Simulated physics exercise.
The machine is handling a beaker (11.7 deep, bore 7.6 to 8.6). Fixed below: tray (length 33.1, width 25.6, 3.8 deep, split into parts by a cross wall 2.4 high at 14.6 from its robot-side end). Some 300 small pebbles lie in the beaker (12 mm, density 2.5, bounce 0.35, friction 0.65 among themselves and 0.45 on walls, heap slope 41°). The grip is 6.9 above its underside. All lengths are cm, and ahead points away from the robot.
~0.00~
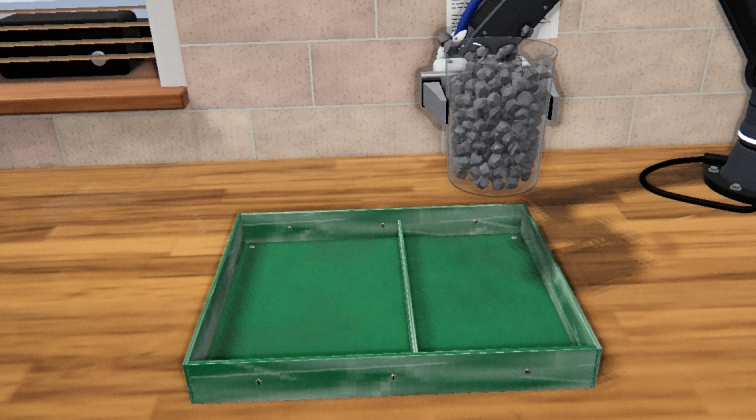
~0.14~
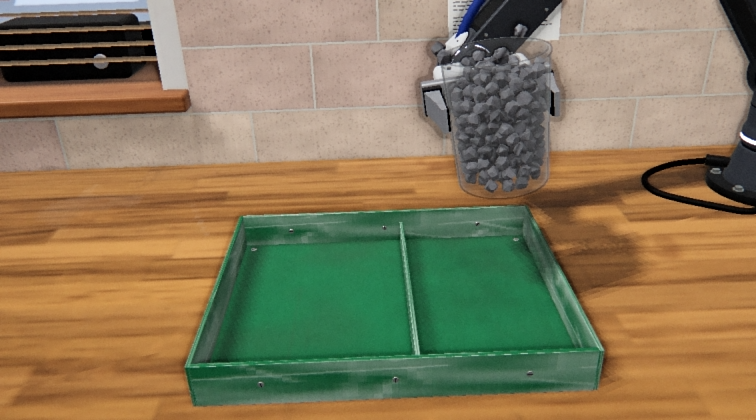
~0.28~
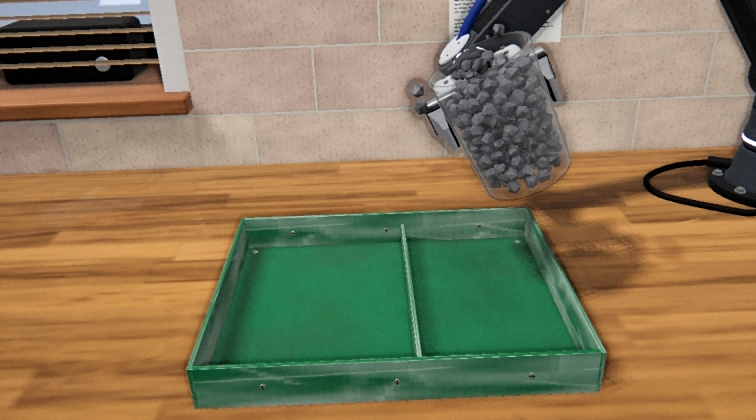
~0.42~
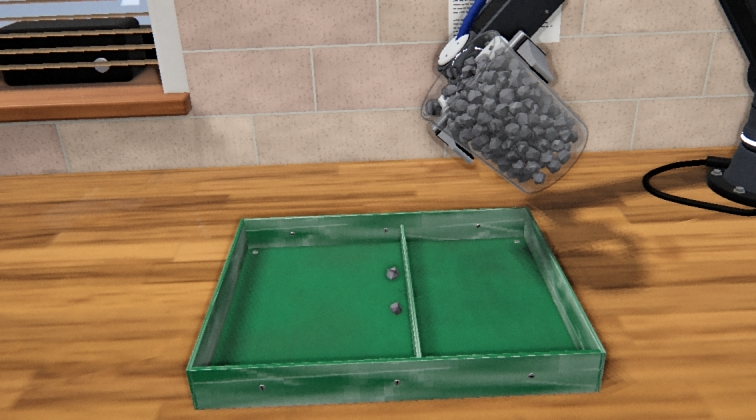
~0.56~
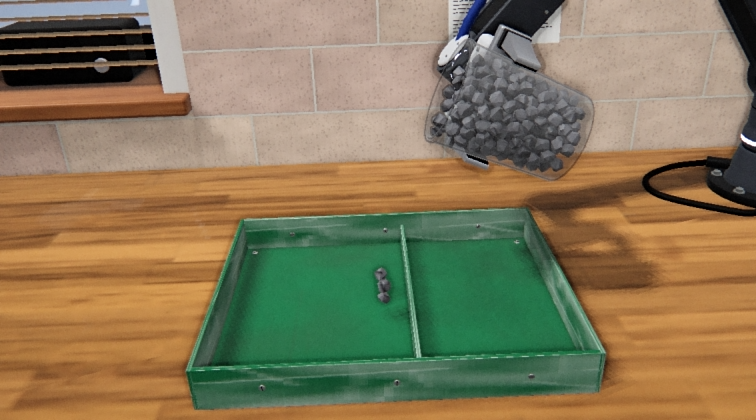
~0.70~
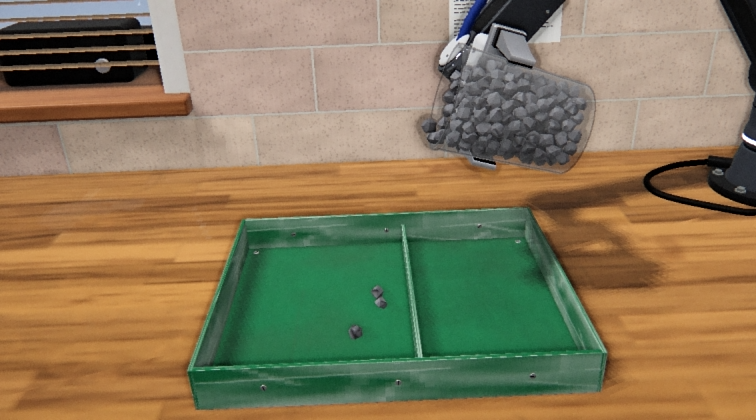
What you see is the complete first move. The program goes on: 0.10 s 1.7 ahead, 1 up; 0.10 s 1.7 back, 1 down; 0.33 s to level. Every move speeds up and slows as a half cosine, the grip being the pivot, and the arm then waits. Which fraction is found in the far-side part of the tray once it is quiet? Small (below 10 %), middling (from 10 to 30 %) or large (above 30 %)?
A middling share, from 10 to 30 %, ends in the far-side part of the tray.
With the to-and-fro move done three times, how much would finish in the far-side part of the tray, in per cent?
In that case some 25 per cent.
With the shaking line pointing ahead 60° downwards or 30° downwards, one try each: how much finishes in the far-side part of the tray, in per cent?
About 5 and 5 per cent.
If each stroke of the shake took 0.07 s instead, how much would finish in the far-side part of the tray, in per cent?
In that case some 30 per cent.
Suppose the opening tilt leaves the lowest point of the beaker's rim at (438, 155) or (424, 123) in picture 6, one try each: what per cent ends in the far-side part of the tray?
Some 25 and 5 per cent.
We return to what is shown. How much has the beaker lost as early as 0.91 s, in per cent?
Near 10 per cent so far.
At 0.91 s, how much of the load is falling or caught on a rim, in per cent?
About 6 per cent.
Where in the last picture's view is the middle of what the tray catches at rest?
Around (363, 300).
After 0.91 s, tilted 73° forward, highest piece 23 above the table; 281 in the beaker, 4 in the far-side part, 19 in flight or on a rim.
After 1.12 s, tilted 17° forward, highest piece 25 above the table; 261 in the beaker, 39 in the far-side part, 2 in the robot-side part, 2 in flight or on a rim.
After 1.43 s, level, highest piece 25 above the table; 261 in the beaker, 41 in the far-side part, 2 in the robot-side part.
After 2.48 s, level, highest piece 25 above the table; 261 in the beaker, 41 in the far-side part, 2 in the robot-side part.
In the end, 261 in the beaker, 41 in the far-side part, 2 in the robot-side part. That is 13 % in the far-side part of the tray.
